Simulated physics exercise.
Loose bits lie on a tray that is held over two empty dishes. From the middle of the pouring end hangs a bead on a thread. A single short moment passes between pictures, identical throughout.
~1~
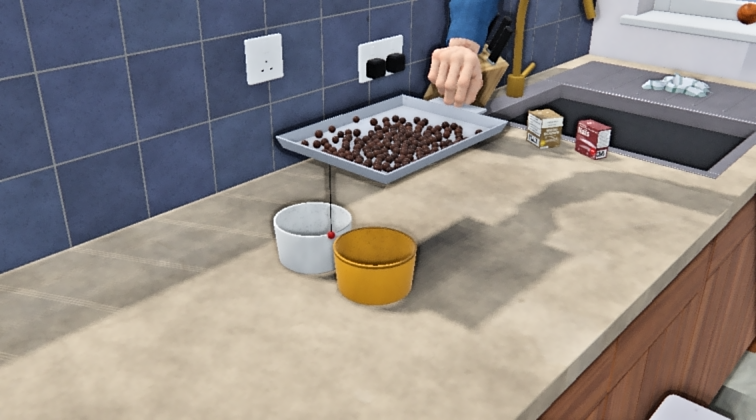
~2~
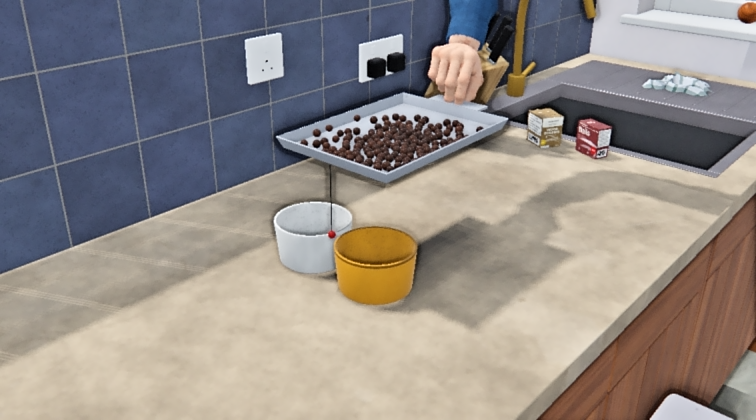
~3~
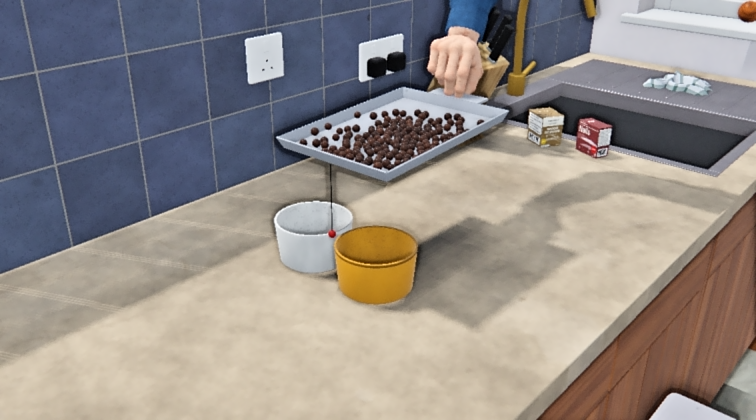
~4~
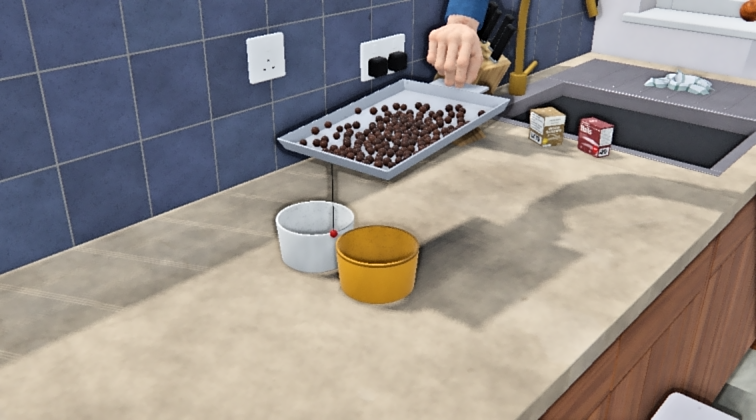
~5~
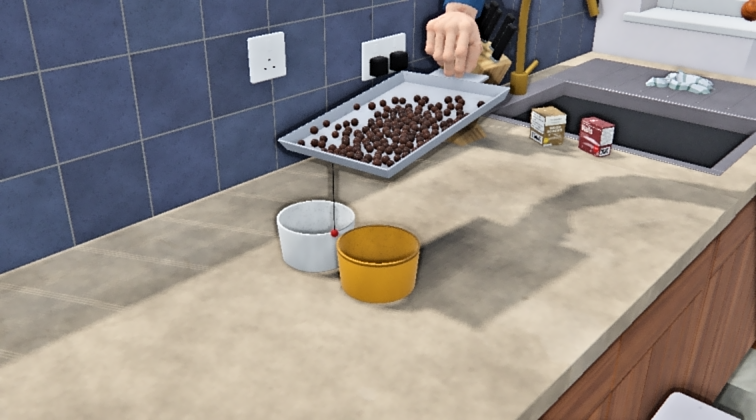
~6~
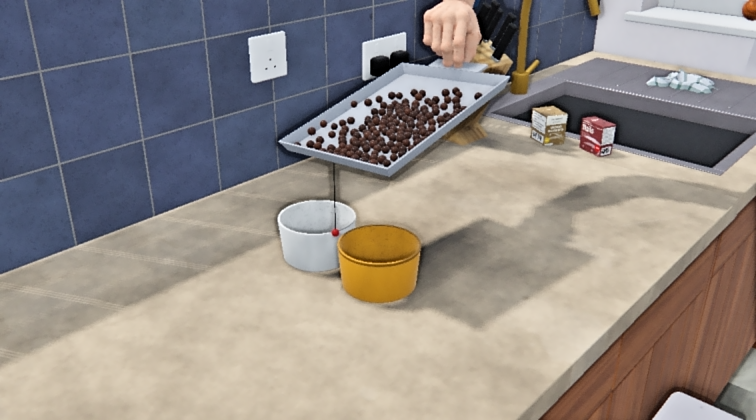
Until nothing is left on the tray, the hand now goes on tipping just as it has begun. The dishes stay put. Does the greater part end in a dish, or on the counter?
Minority caught.
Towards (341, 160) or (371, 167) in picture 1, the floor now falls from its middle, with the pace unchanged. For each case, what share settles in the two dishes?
The first try gives close to 0 percent; the next gives 0 percent.
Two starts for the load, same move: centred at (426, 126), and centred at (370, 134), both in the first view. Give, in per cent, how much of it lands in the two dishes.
Close to 0 %, followed by close to 0 %.
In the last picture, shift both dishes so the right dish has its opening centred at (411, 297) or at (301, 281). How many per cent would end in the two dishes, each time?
10, then 10 %.
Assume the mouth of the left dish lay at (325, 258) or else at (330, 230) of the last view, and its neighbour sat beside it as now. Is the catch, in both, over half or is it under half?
So that's a lesser portion the first time round, a lesser portion the second.
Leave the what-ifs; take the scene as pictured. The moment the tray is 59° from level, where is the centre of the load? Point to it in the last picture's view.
Roughly at (298, 168).
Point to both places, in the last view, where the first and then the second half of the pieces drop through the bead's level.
Half one: (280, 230), half two: (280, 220).
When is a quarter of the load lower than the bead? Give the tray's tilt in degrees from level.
At roughly 55°.
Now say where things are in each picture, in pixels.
In the first picture, corners of the pouring end at (283, 136) and (386, 172), level; middle of the load at (398, 142), chocolate balls; left dish at (285, 248); right dish at (347, 278); bead on its thread at (331, 235).
In the second picture, corners of the pouring end at (283, 136) and (386, 171), level; middle of the load at (398, 140).
In the third picture, corners of the pouring end at (283, 137) and (386, 170), tipped barely, lowest at the left corner; middle of the load at (398, 137).
In the fourth picture, corners of the pouring end at (284, 138) and (387, 168), tipped a little, lowest at the left corner; middle of the load at (398, 133), a stray few on the move.
In the fifth picture, corners of the pouring end at (285, 139) and (387, 166), tipped a little, lowest at the left corner; middle of the load at (396, 129), a small part on the move.
In the sixth picture, corners of the pouring end at (286, 140) and (387, 165), tipped a little, lowest at the left corner; middle of the load at (391, 126), most on the move; left dish at (290, 246); right dish at (351, 276).
Soon after the last picture, tray tipped steeply; about half on the tray; about a third outside both; about a quarter in the air.
A little later, tray tipped right over; nearly all outside both; a stray few in the air.
Later still, tray tipped past a quarter turn; all outside both.
By the end, tray tipped past a quarter turn; none in the right dish; none in the left dish; all outside both.
